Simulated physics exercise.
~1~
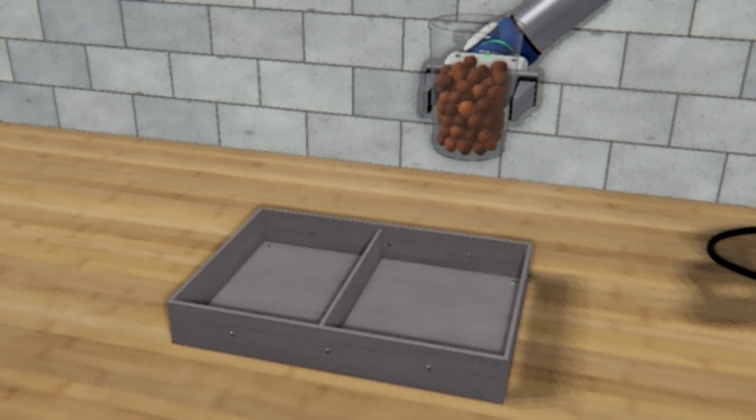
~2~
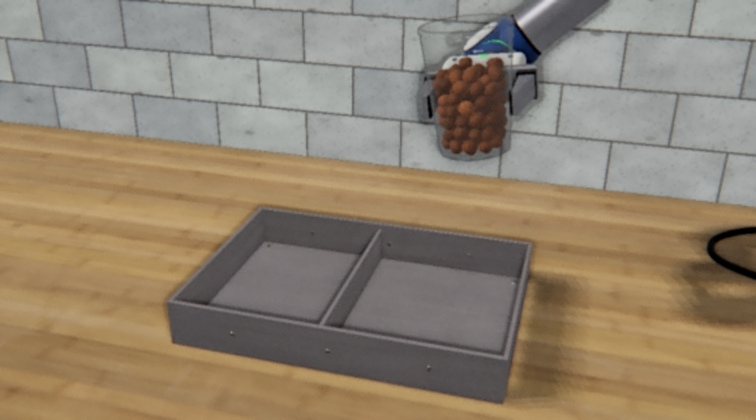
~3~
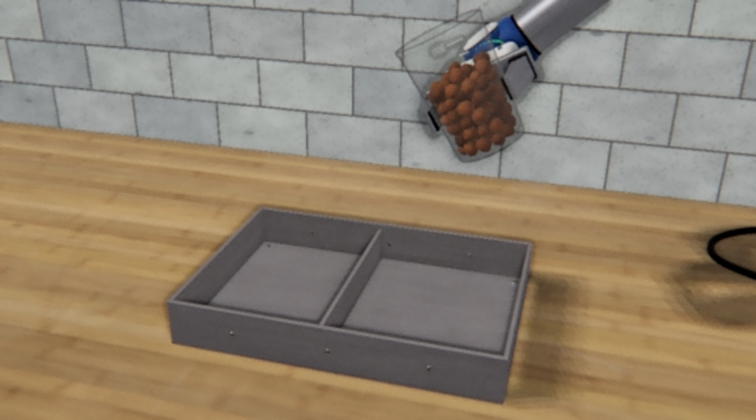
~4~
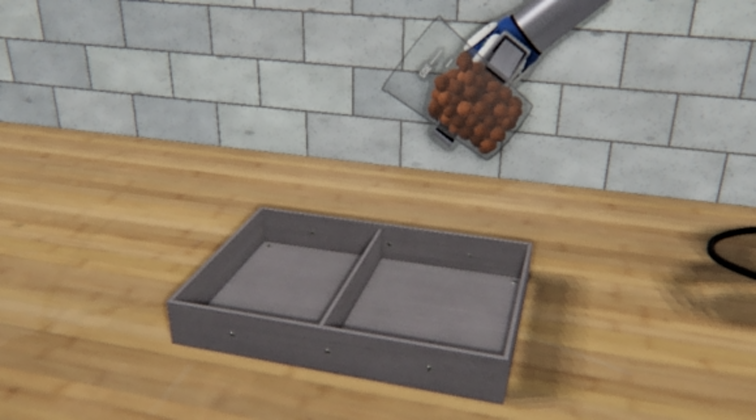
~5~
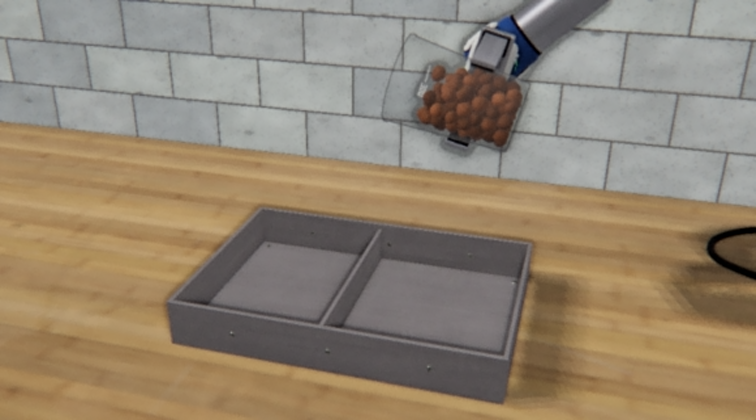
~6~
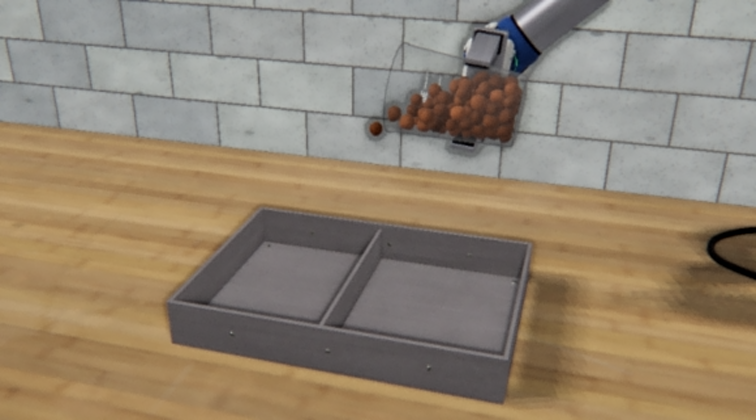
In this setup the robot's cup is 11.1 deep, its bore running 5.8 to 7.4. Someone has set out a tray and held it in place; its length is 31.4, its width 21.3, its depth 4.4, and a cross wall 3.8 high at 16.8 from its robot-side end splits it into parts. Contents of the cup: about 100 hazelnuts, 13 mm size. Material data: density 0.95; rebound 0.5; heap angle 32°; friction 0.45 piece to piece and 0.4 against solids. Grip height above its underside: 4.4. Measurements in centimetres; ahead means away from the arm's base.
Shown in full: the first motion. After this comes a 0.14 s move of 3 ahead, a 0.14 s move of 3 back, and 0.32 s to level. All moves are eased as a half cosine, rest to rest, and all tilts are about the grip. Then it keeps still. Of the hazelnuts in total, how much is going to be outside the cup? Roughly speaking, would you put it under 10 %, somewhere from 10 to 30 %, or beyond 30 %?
Roughly, somewhere from 10 to 30 %.
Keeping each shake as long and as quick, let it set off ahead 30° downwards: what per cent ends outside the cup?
Some 15 in a hundred.
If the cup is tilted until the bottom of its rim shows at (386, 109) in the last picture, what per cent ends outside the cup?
Roughly 5 percent, give or take.
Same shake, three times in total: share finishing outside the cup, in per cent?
Result: Approximately 50 per cent.
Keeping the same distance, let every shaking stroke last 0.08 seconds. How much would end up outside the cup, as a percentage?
Then about 45 per cent.
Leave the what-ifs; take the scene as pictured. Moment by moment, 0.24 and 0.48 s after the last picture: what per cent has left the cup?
Taking the two times in order, I'd say 5 and then 20 per cent.
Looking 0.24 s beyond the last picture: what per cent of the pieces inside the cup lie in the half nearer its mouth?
Around 60 per cent of it.
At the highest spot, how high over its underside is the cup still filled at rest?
Around 7.0 cm up.
Then, 0.24 s later, tilted 84° forward, highest piece 25 above the table; 94 in the cup, 1 in the far-side part, 5 in flight or on a rim.
Then, 0.48 s later, tilted 26° forward, highest piece 28 above the table; 81 in the cup, 10 in the far-side part, 5 in the robot-side part, 4 in flight or on a rim.
Then, 0.80 s later, level, highest piece 26 above the table; 81 in the cup, 14 in the far-side part, 5 in the robot-side part.
Then, 1.85 s later, level, highest piece 26 above the table; 81 in the cup, 14 in the far-side part, 5 in the robot-side part.
At rest, 81 in the cup, 14 in the far-side part, 5 in the robot-side part. That is 19 % outside the cup.
